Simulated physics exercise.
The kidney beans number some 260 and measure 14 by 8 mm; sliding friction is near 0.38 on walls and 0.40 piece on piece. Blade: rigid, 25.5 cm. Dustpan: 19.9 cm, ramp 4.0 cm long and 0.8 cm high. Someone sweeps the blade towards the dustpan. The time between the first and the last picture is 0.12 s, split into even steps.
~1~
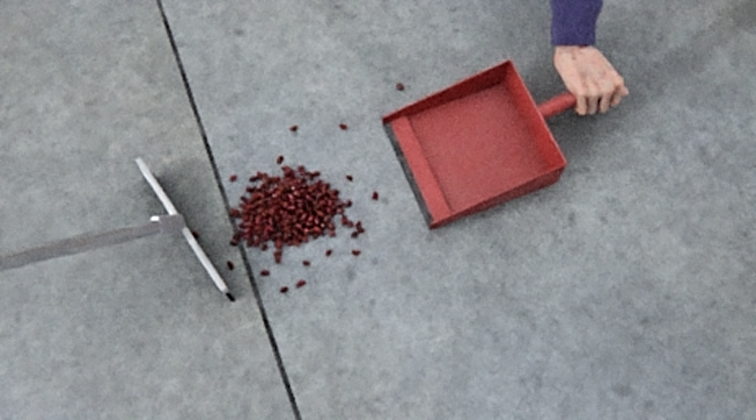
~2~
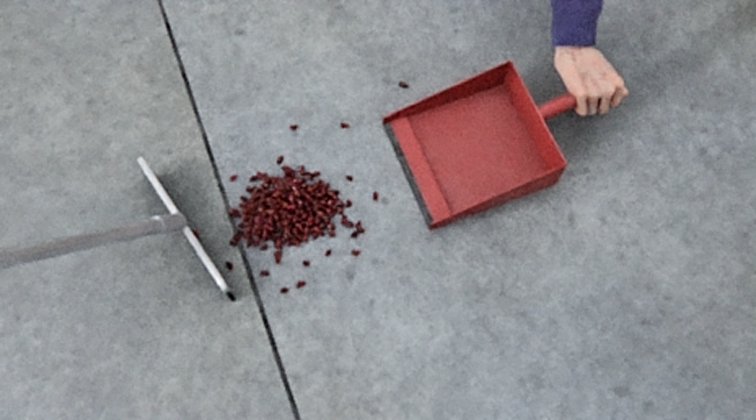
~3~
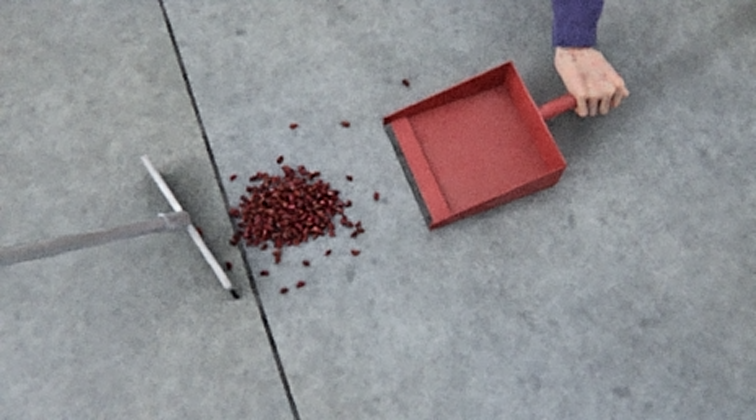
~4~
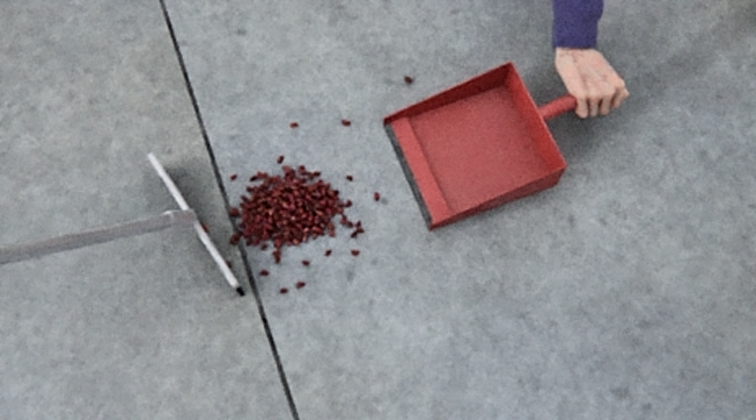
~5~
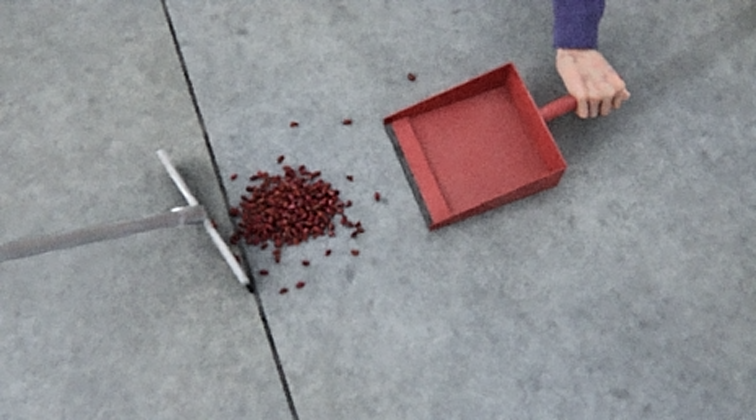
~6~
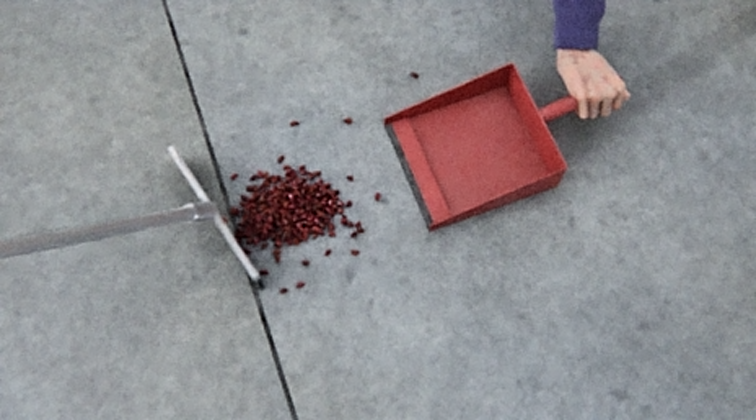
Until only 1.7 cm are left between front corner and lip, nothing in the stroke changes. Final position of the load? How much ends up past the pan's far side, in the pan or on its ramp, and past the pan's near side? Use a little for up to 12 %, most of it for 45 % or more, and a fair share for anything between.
Far side - a fair share; pan - a fair share; near side - a little.
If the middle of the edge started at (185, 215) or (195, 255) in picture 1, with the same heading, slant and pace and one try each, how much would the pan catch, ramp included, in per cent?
Close to 35 in a hundred, then close to 20 in a hundred.
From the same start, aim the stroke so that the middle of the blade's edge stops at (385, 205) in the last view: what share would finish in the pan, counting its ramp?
Close to 20 in a hundred.
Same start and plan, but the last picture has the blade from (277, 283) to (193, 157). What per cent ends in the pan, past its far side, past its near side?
Split: Pan = 40, far = 20, near = 10.
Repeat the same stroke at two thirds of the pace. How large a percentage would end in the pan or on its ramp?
Then roughly 25 per cent.
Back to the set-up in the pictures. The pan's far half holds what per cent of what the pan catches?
About 40 %.
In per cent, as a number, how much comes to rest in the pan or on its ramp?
I reckon around 30 in a hundred.
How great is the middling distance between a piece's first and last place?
I'd say close to 20 cm.
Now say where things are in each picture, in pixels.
In the first picture, blade from (225, 290) to (141, 164), moved 0.0 cm, 0 of the pieces shifted so far; middle of the pieces at (286, 208); pan at (479, 149).
In the second picture, blade from (226, 289) to (143, 163), moved 0.2 cm, 1 of the pieces shifted so far; middle of the pieces at (286, 208).
In the third picture, blade from (229, 287) to (147, 161), moved 0.8 cm, 4 of the pieces shifted so far; middle of the pieces at (286, 208).
In the fourth picture, blade from (235, 284) to (153, 159), moved 1.8 cm, 4 of the pieces shifted so far; middle of the pieces at (286, 208).
In the fifth picture, blade from (245, 281) to (163, 155), moved 3.2 cm, 5 of the pieces shifted so far; middle of the pieces at (286, 207).
In the sixth picture, blade from (256, 277) to (174, 152), moved 4.8 cm, 6 of the pieces shifted so far; middle of the pieces at (286, 207); pan at (480, 152).
Then, 0.18 s after the last picture, middle of the blade 17 cm from the lip; 0 % over the lip, far side 5 %, near side 0 %.
Then, 0.30 s after the last picture, middle of the blade 8 cm from the lip; 0 % over the lip, far side 15 %, near side 5 %.
Then, 0.55 s after the last picture, middle of the blade 5 cm from the lip; 30 % over the lip, far side 20 %, near side 5 %.
In the end, far side 20 %, pan 30 %, near side 5 %, in front of the lip or behind the blade 45 %.
